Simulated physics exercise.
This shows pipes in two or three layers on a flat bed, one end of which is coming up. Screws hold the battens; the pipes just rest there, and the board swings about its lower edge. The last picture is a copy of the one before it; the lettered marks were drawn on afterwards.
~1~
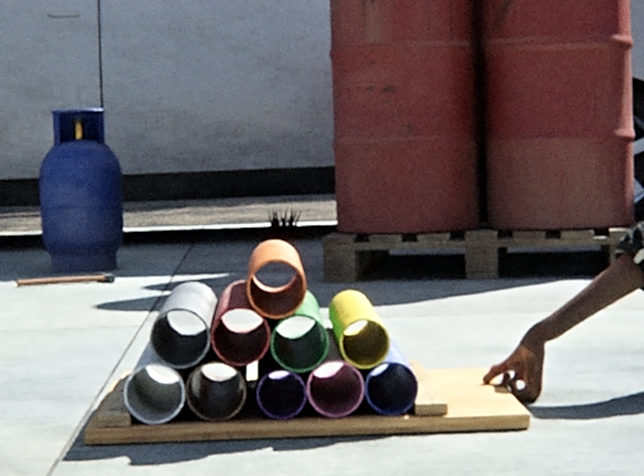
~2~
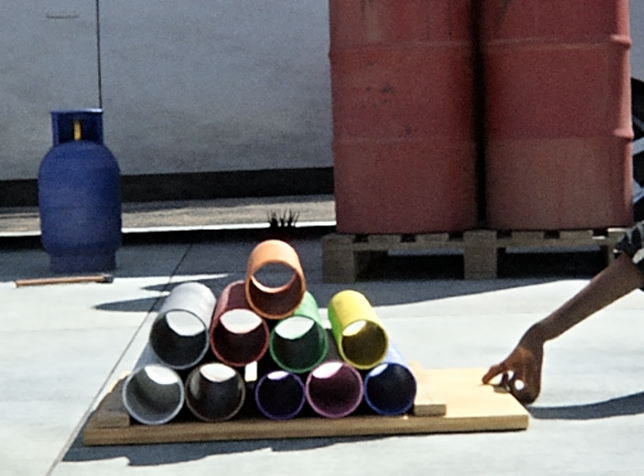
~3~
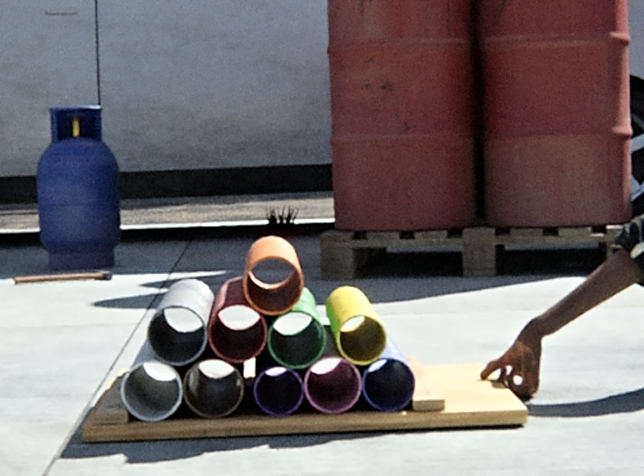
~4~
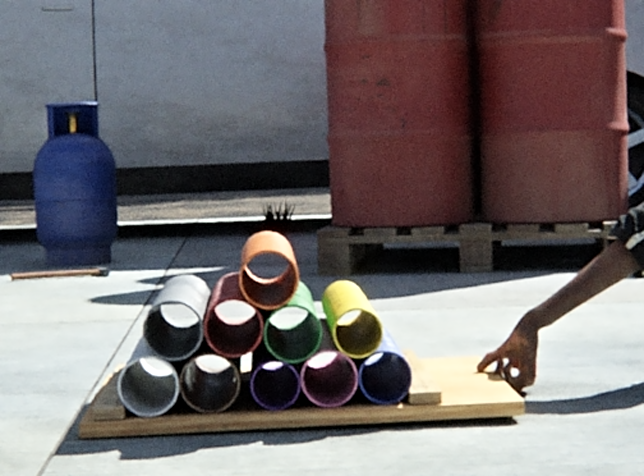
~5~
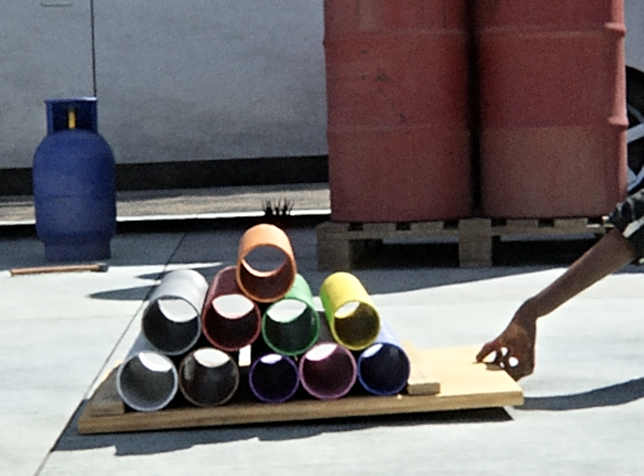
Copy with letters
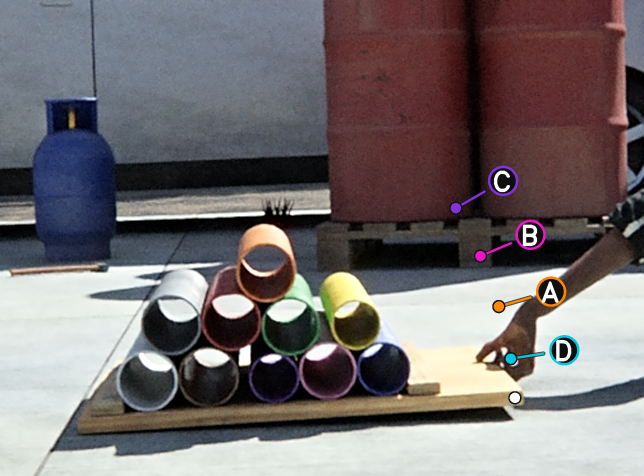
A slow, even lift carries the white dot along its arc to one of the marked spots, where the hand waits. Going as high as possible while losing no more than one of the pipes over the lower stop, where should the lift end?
Raise it to A.
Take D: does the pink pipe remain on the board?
The pink pipe: Yes.
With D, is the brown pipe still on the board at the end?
The brown pipe: Yes.
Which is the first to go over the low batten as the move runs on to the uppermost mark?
First is the grey one.
On the copy, A at (499, 306); B at (481, 256); C at (456, 208); D at (511, 359); the white dot at (515, 398).
On A. First, board at 12°.
Then, board at 14°.
Finally, board at 14°, none over the low batten.
By contrast, B three over the low batten (red, grey, orange); C four over the low batten (green, red, grey, orange); D none over the low batten.
